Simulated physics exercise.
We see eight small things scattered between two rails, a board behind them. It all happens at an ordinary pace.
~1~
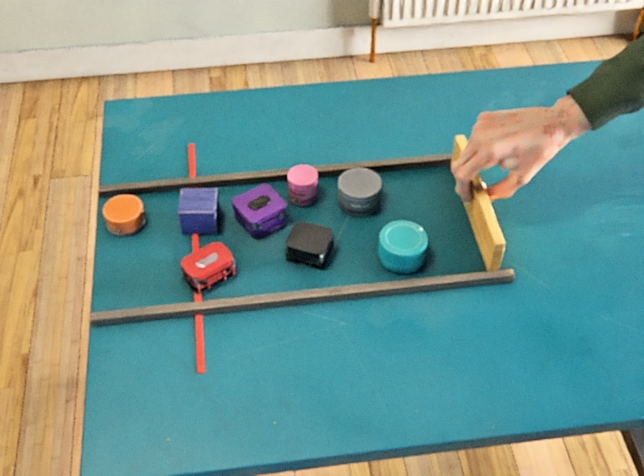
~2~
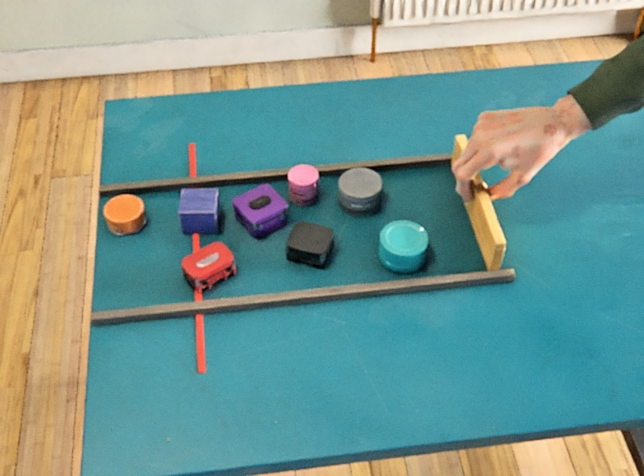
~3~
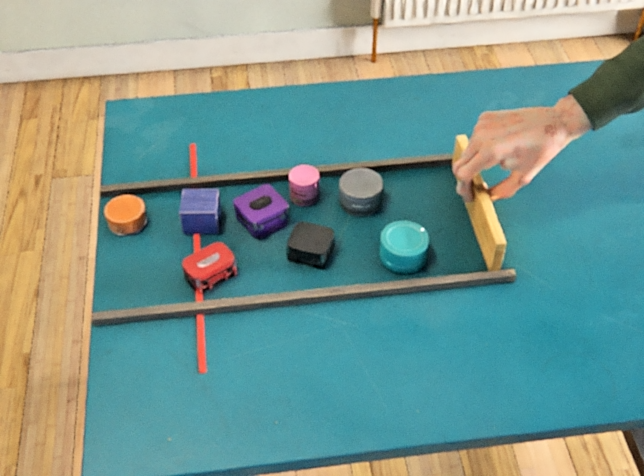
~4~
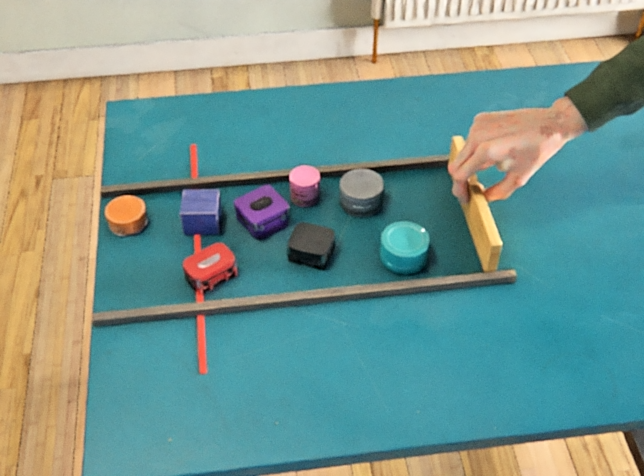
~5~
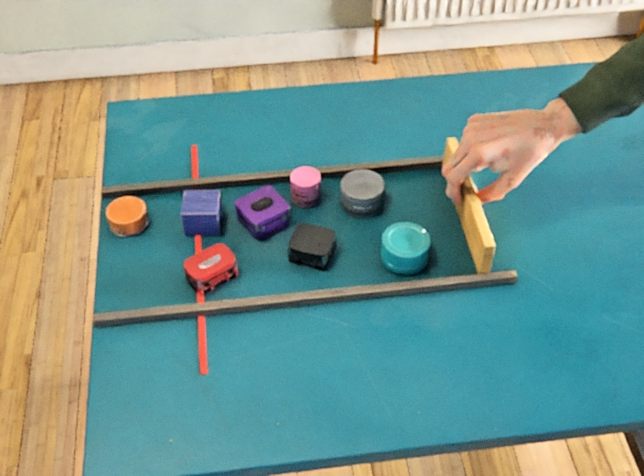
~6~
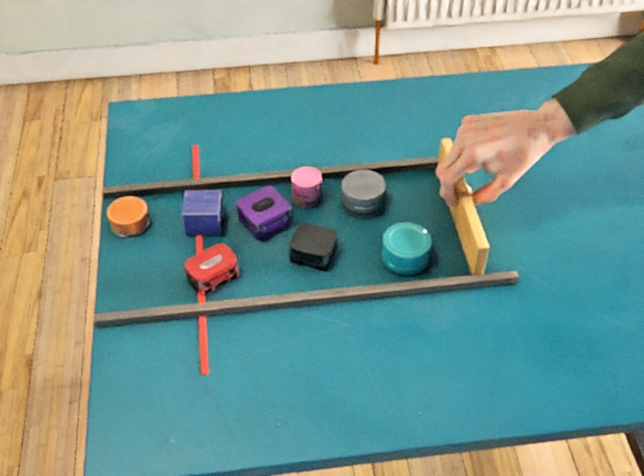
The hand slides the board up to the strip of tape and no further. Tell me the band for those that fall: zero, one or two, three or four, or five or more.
The number that fall off is one or two.
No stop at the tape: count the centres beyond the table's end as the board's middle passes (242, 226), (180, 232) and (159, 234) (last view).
Past the end: 1, 2 and 4.
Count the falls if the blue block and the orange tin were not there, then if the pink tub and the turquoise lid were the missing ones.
It would be 0 and 1.
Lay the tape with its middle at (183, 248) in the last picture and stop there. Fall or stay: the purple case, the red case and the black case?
The purple case survives, the red case remains up, the black case remains up.
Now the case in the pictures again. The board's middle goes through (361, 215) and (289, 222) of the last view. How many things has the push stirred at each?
By then 4, and 6.
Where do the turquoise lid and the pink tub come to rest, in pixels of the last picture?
Near (176, 283) and (182, 192).
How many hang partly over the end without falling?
0 of them.
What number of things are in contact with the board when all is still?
In contact: 3.
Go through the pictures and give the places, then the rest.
Orange tin (124, 215); blue block (199, 211); red case (208, 268); board (476, 202); tape (196, 244), in the first frame.
Blue block (200, 211); purple case (261, 211), in the second frame.
Red case (209, 268); black case (311, 245), in the third frame.
Orange tin (127, 216); board (473, 203), in the fourth frame.
Blue block (202, 213); grey tub (362, 194), in the fifth frame.
Orange tin (129, 217); blue block (203, 213); red case (212, 269); board (461, 205); tape (199, 246), in the sixth frame.
A little later, none off yet; orange tin at rest near (129, 217); blue block at rest near (203, 213); red case at rest near (212, 269).
Next, none off yet; orange tin at rest near (129, 217); blue block moving near (198, 213); red case at rest near (212, 269).
Later still, none off yet; orange tin shifted about its own width near (99, 218); blue block shifted well along near (136, 214); red case shifted about its own width near (167, 279).
When it is over, the number that fall off is one or two; down, blue block and orange tin.
